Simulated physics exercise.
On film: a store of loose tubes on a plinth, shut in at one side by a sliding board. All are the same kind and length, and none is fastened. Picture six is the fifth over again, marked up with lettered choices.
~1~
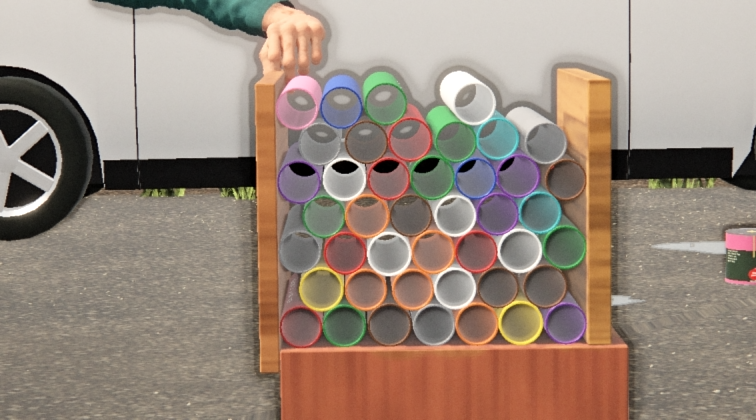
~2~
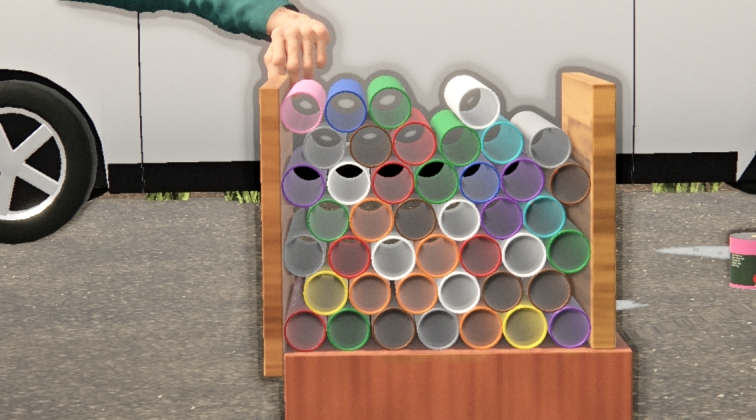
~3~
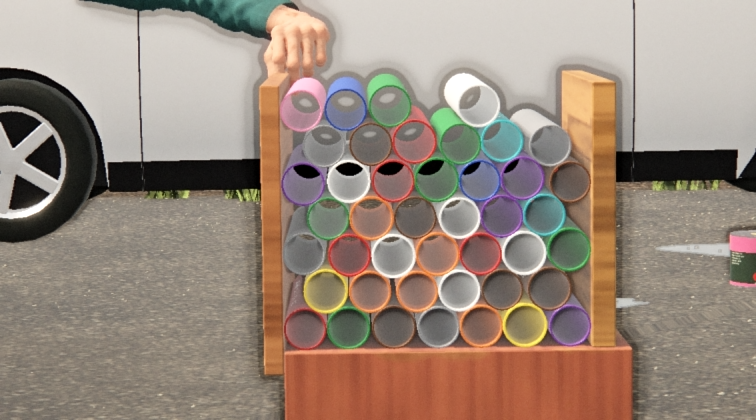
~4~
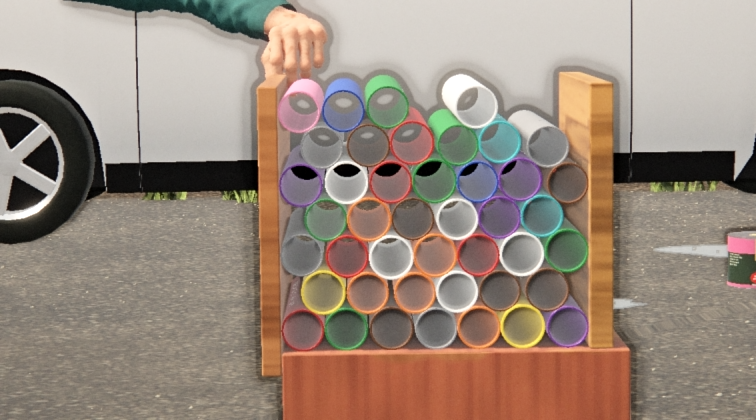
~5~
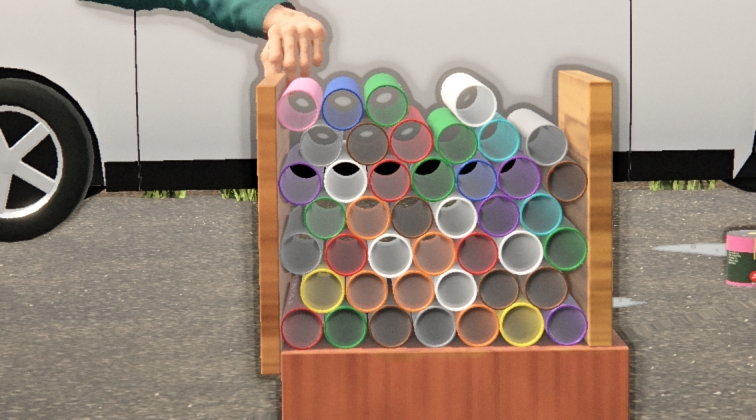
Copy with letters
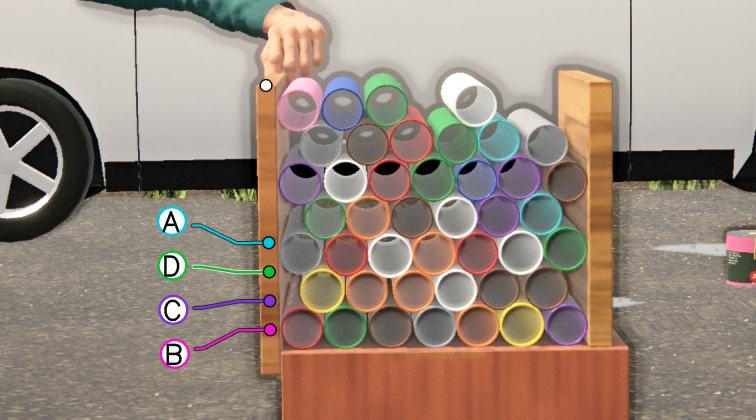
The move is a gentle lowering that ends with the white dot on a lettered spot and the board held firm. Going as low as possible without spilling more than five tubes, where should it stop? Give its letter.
Mark D is as low as it can go.
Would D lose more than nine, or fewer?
At D, fewer than nine.
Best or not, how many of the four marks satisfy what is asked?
Two of the four.
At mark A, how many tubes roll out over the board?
With A, four.
On the marked copy, A at (269, 242); B at (270, 330); C at (270, 301); D at (269, 272); the white dot at (266, 86).
Taking D. A third of the way, top of the board (277, 166).
Two thirds of the way, top of the board (279, 258).
When it is over, top of the board (279, 270), four out over the board.
As for the rest, A four out over the board; B more than five out over the board; C more than five out over the board.
